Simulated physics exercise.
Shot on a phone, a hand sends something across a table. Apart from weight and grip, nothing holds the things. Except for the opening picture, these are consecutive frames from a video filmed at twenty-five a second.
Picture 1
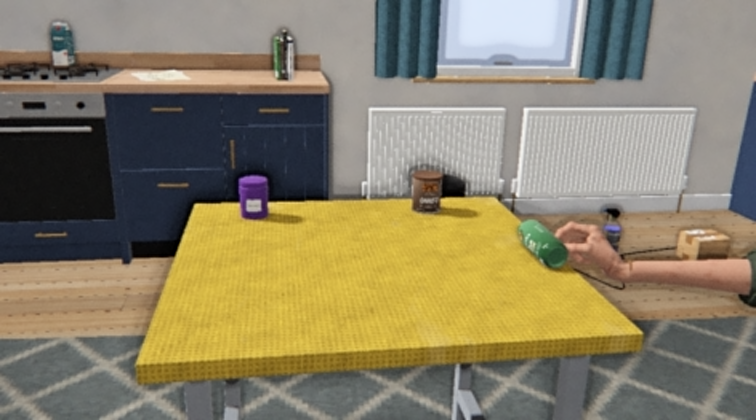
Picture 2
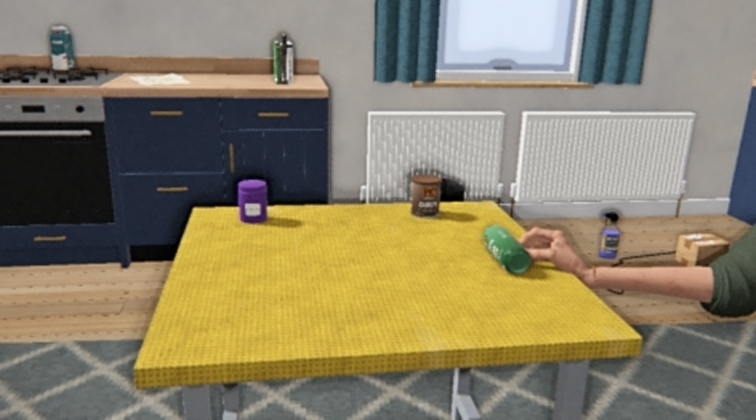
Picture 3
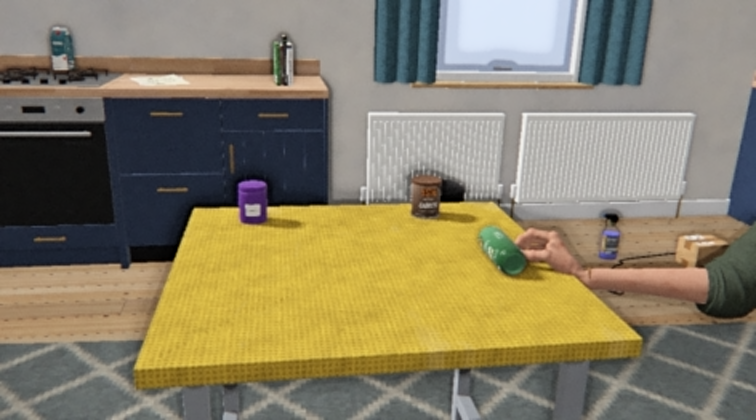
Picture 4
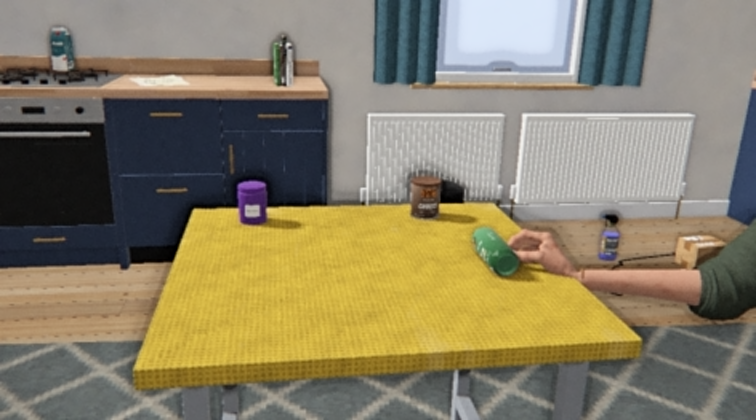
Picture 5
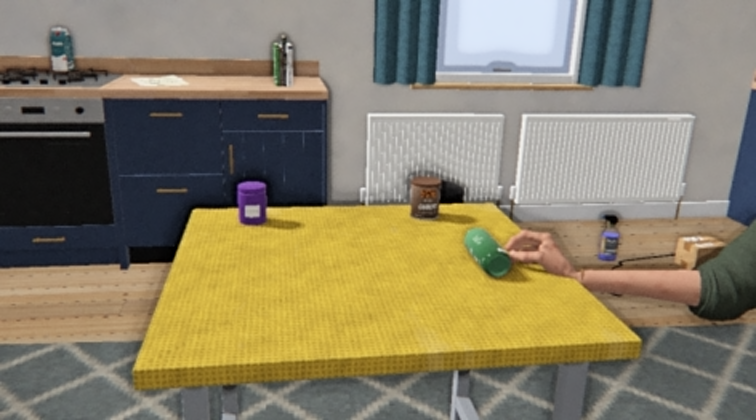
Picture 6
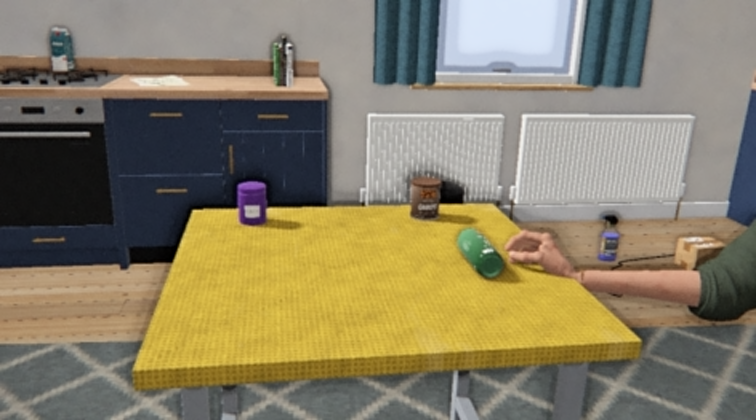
The clip opens on a hand holding a green can on its side at the right of a yellow table, with a purple container and a brown can standing farther back. The hand moves the green can left, then lets go, and the can rolls slightly farther left.
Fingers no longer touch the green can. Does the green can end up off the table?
No - never off.
Then, 0.10 s after the last picture, green can rolled about its own width near (464, 253).
Then, 0.20 s after the last picture, green can rolled well along near (450, 253).
Then, 0.30 s after the last picture, green can rolled well along near (438, 253).
Then, 0.50 s after the last picture, green can rolled well along near (422, 254).
At rest, moved from the start, green can. Seen from the same camera at the end, green can near (416, 254).
